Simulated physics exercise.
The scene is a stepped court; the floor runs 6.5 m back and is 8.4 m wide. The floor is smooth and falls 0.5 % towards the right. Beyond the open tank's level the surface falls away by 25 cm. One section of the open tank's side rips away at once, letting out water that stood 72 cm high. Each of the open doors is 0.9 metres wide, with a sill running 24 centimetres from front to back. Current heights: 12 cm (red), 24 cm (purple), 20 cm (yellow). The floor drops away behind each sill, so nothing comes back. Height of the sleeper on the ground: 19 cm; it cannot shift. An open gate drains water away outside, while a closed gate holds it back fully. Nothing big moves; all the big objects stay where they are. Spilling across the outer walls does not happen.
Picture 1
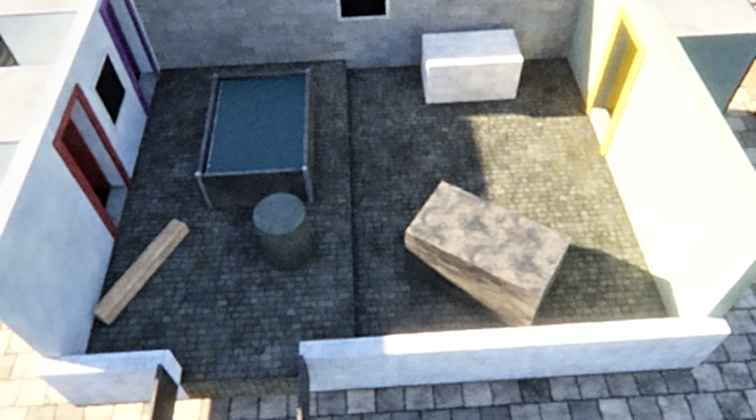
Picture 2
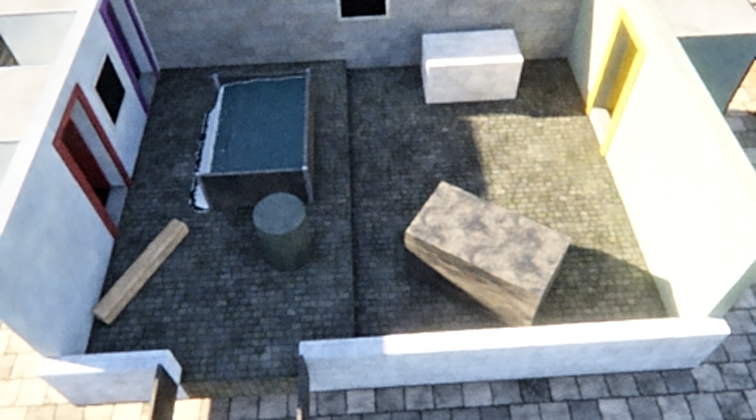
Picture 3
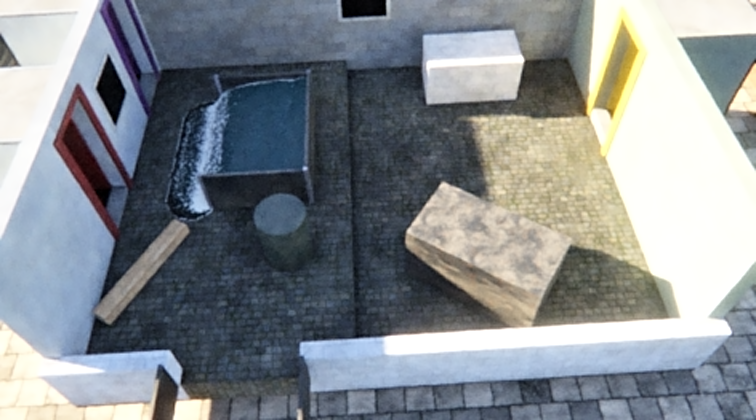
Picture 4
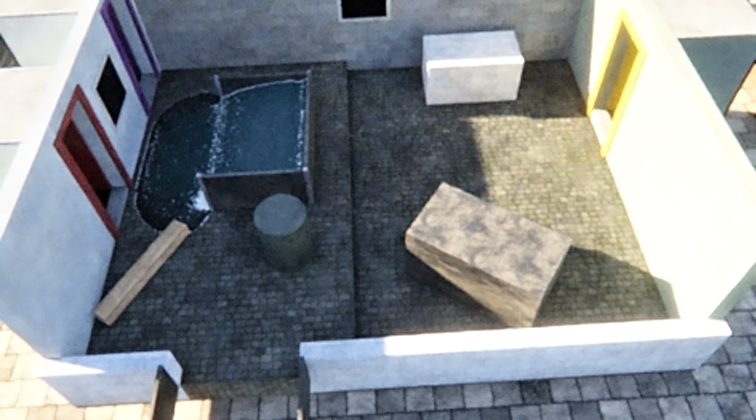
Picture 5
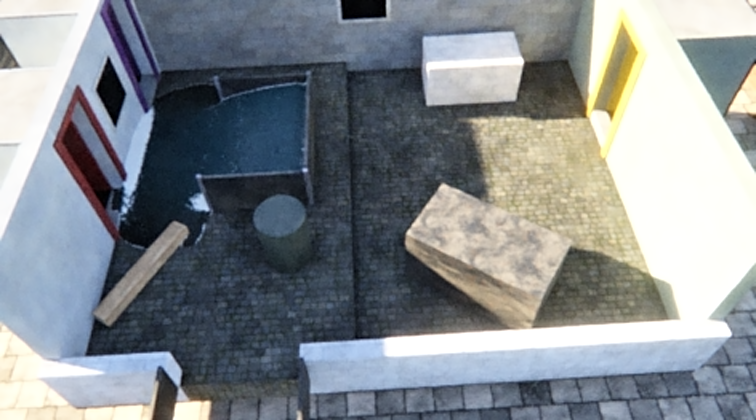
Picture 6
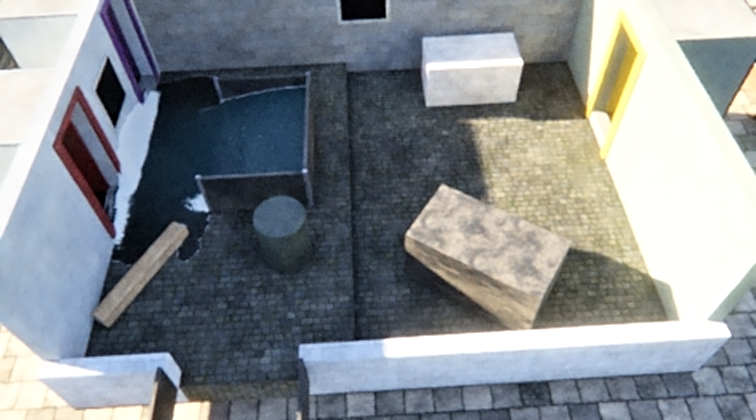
The clip opens on a walled, paved court with an open tank of still, dark water beside a round block and a wooden beam. The tank's left side gives way, and foaming water pours out leftward across the paving. It spreads along the left wall, reaching the red door and the beam.
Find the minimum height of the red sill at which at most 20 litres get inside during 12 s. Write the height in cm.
The minimum is about 33 cm.
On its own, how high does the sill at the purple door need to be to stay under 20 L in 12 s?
Purple door, minimum about 24 cm.
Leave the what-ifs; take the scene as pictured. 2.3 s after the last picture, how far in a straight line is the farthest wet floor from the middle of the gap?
Roughly 4.4 metres.
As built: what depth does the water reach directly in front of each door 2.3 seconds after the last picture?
Red door: 18 cm; purple door: 23 cm; yellow door: 0 cm.
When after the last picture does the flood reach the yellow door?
Yellow 4.5 s.
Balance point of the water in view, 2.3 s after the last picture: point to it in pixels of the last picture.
Around (207, 161).
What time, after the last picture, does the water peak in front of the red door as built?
Approximately 0.6 s.
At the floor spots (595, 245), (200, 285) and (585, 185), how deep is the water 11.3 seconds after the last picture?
About 6, 1 and 6 cm.
Then, 0.7 s after the last picture water covers 15 % of the floor, deepest (50 cm) near (139, 156); 35 cm at the red door, 85 litres in over its 12 cm sill.
Then, 2.3 s after the last picture water covers 35 % of the floor, deepest (36 cm) near (114, 295); 18 cm at the red door, 212 litres in over its 12 cm sill.
Then, 11.3 s after the last picture water covers 90 % of the floor, deepest (11 cm) near (145, 263); 9 cm at the red door, 247 litres in over its 12 cm sill.
At the red door as built, the water peaked near 35 cm, 0.5 s after the last picture.
With a sill of 30 cm, 35 litres would have come in within the 12 s; with 40.5 cm, 3 litres. So under 20 litres takes about 33 cm.
